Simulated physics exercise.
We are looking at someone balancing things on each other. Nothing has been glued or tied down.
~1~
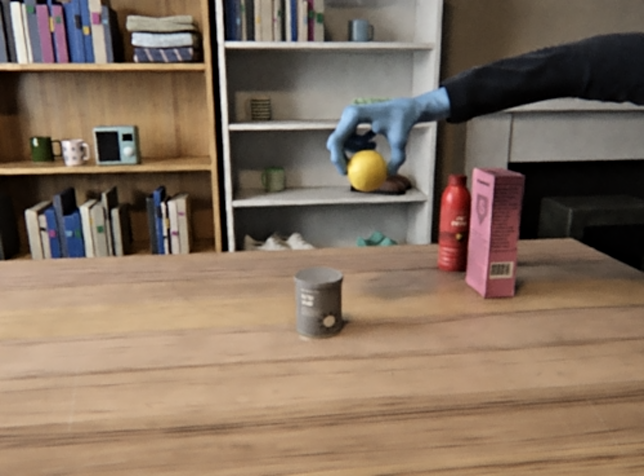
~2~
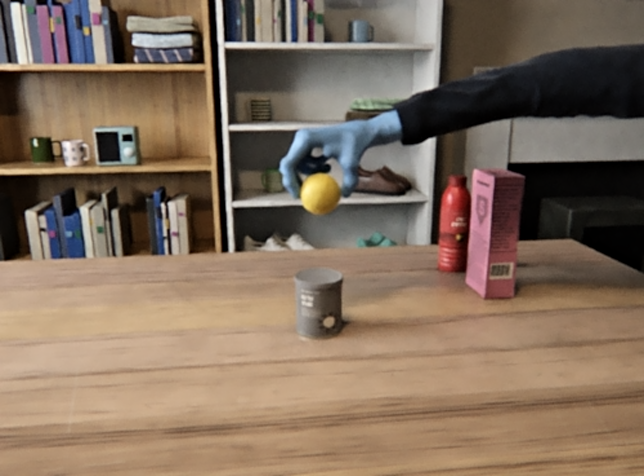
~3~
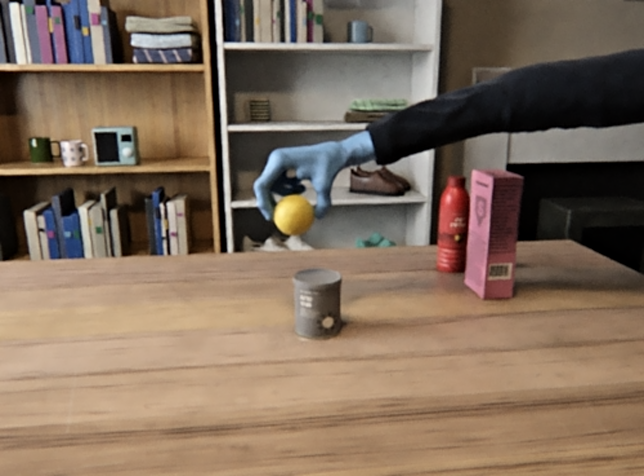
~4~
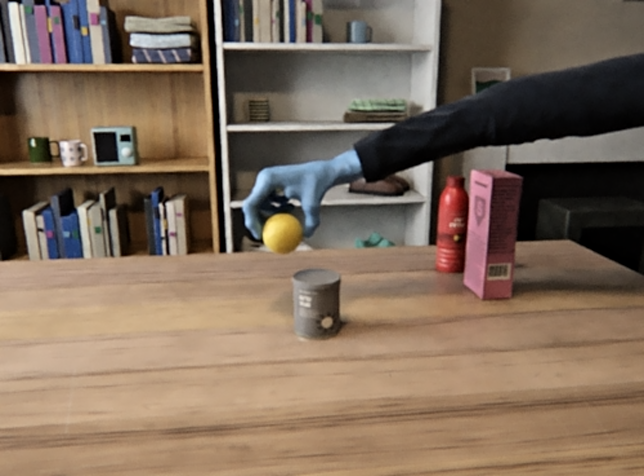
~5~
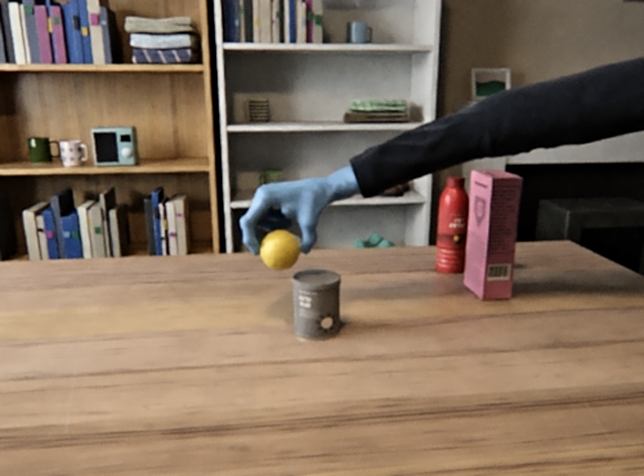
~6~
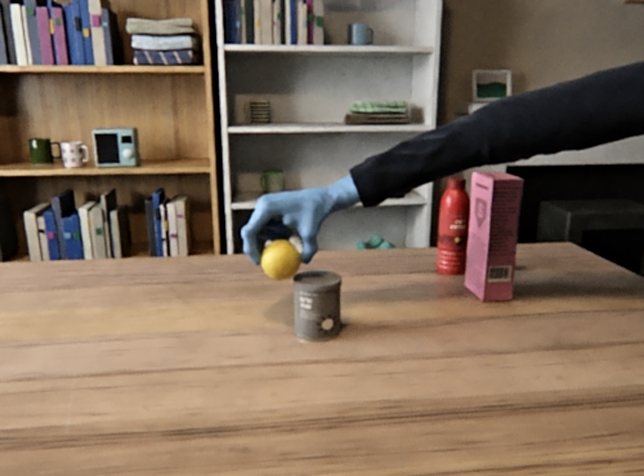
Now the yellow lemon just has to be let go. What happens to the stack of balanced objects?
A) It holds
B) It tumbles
It tumbles.
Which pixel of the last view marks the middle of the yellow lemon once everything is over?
The object winds up at approximately (256, 317).
Then, 0.30 s on from there, yellow lemon now fallen.
Then, 0.40 s on from there, things are still on the move.
Then, 1.90 s on from there, nothing new.
In the end, fallen, yellow lemon; the other 3 unmoved. At the end, from the last picture's camera, yellow lemon near (256, 317). The pile loses its balance.
